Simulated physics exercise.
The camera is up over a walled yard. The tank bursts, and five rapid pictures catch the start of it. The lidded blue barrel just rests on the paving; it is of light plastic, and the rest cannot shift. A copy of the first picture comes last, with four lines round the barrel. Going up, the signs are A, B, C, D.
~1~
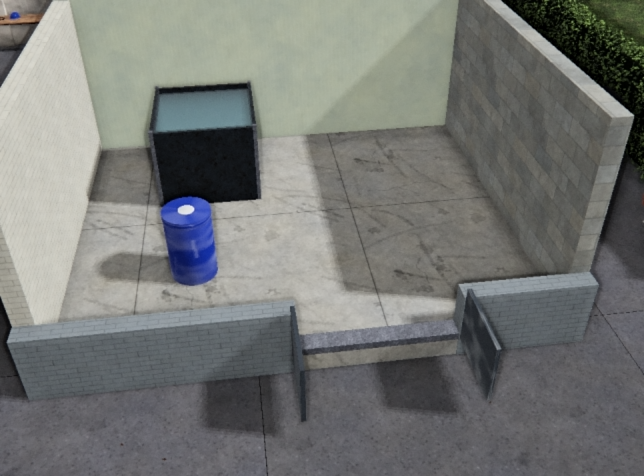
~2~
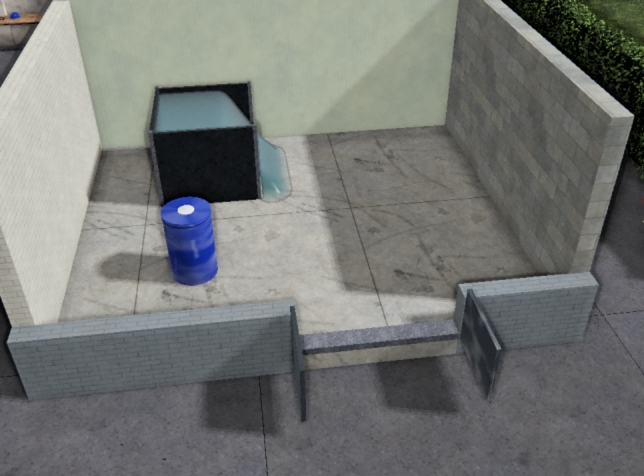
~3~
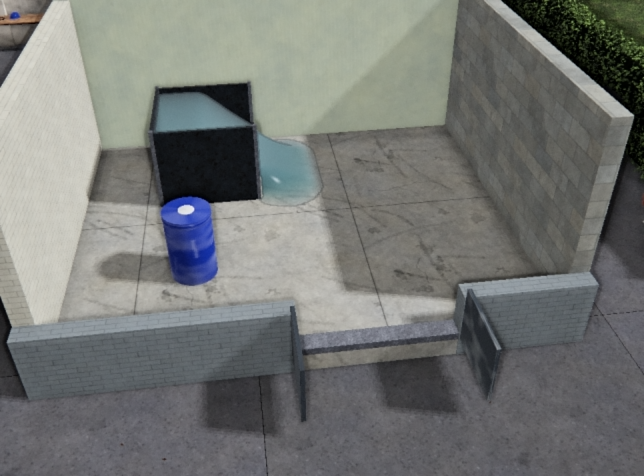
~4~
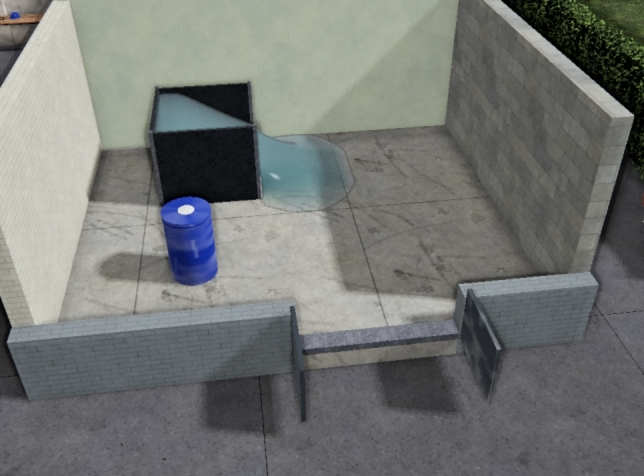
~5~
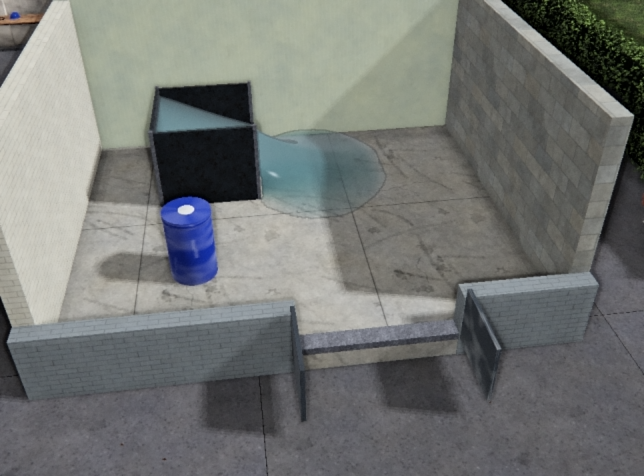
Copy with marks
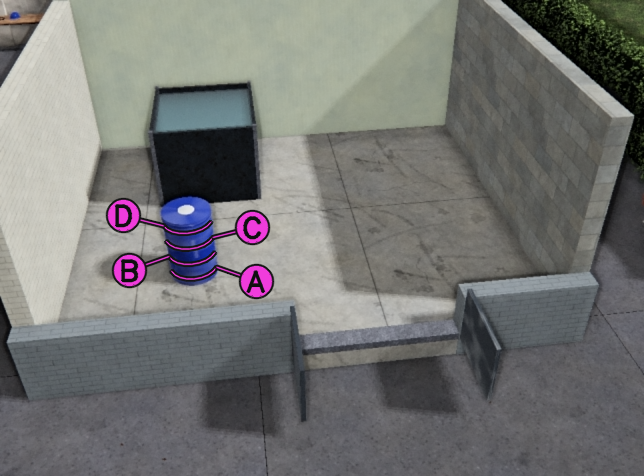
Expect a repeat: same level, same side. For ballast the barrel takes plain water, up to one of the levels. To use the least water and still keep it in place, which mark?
Take A.
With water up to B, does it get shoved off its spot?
No, not at all.
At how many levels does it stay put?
All of them.
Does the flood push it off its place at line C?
No, that is safe.
On the marked copy, A at (193, 278); B at (191, 264); C at (189, 249); D at (187, 233); from the bottom up A, B, C, D.
With A, it does not move.
With B, it does not move.
With C, it does not move.
With D, it does not move.
